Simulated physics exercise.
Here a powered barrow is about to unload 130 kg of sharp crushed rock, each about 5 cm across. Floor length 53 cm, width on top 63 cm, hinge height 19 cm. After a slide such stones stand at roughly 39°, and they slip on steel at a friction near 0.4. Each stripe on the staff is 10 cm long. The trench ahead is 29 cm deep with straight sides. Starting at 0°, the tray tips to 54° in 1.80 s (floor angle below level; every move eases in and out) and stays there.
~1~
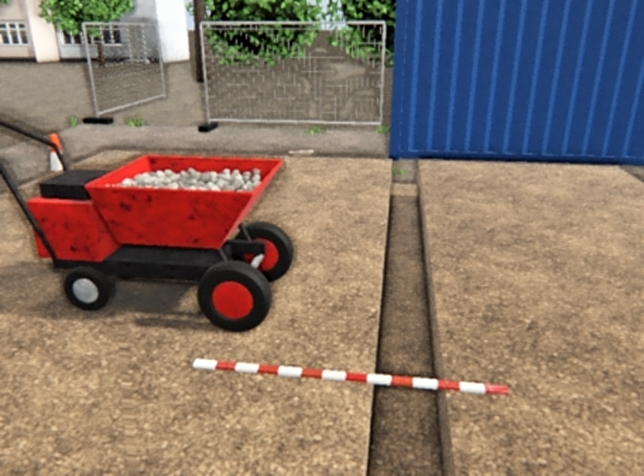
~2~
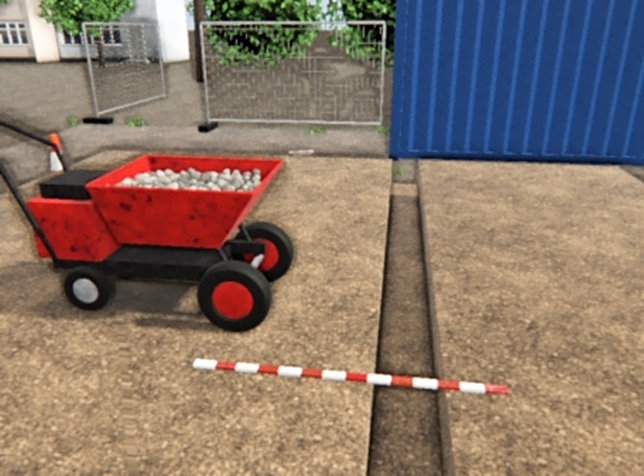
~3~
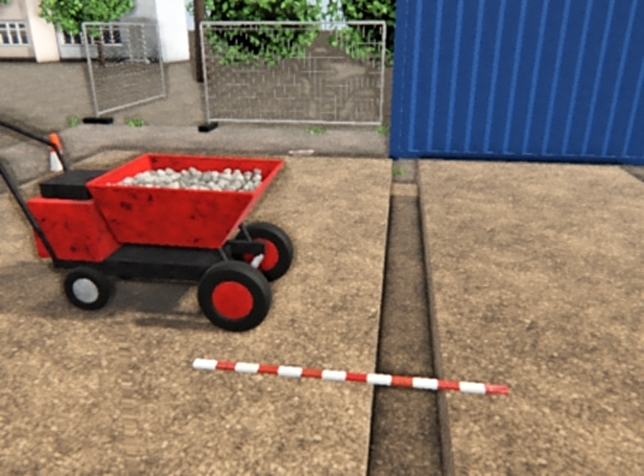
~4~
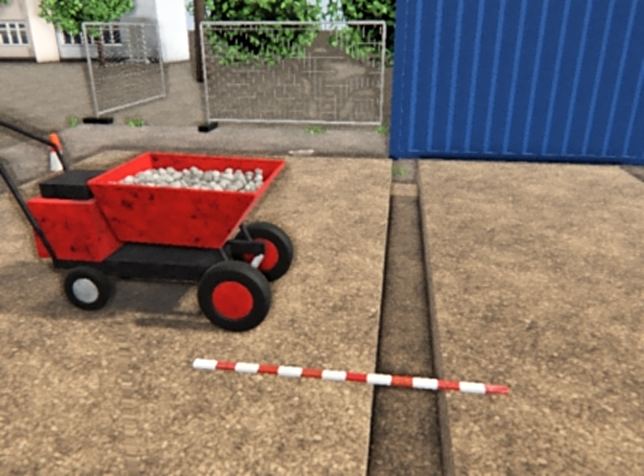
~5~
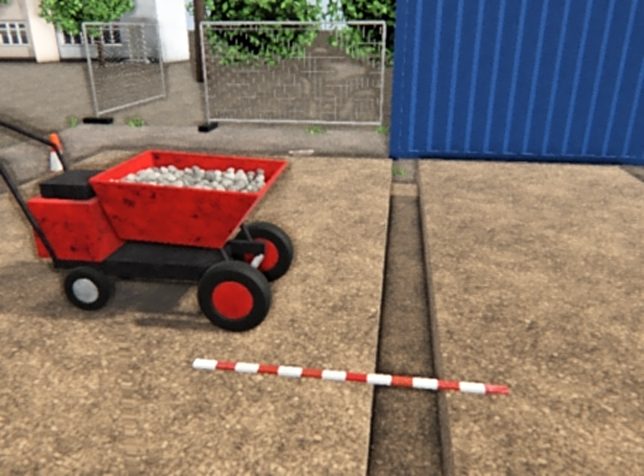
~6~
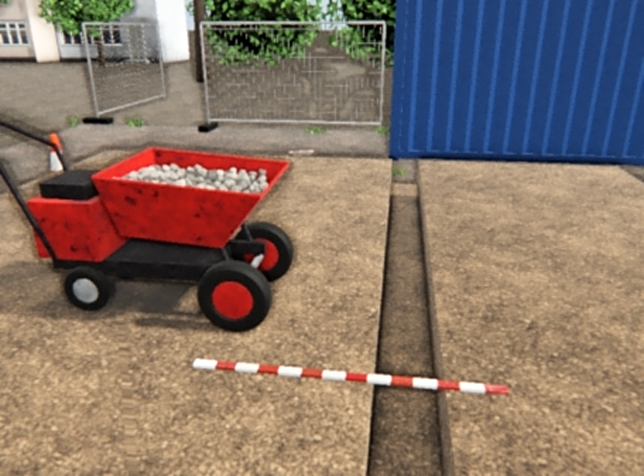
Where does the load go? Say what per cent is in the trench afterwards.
Close to 3 in a hundred.
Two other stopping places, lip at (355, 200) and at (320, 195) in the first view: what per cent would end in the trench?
First some 0, then 5 per cent.
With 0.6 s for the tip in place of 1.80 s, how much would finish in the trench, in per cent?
In that case some 25 per cent.
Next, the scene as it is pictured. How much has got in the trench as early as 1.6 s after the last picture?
Some 0 per cent.
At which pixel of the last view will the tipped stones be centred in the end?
Their middle is at about (385, 355).
Then, 1.0 s after the last picture the floor is at 46°, 100 % in the tray; the foremost stones are at (319, 228).
Then, 1.6 s after the last picture the floor is at 54°, 99 % in the tray, 1 % short of the trench; the foremost stones are at (354, 250).
Then, 2.0 s after the last picture the floor is at 54°, 97 % in the tray, 2 % short of the trench, 1 % in the trench; the foremost stones are at (395, 337).
Then, 3.9 s after the last picture the floor is at 54°, 94 % in the tray, 3 % short of the trench, 3 % in the trench; the foremost stones are at (429, 362).
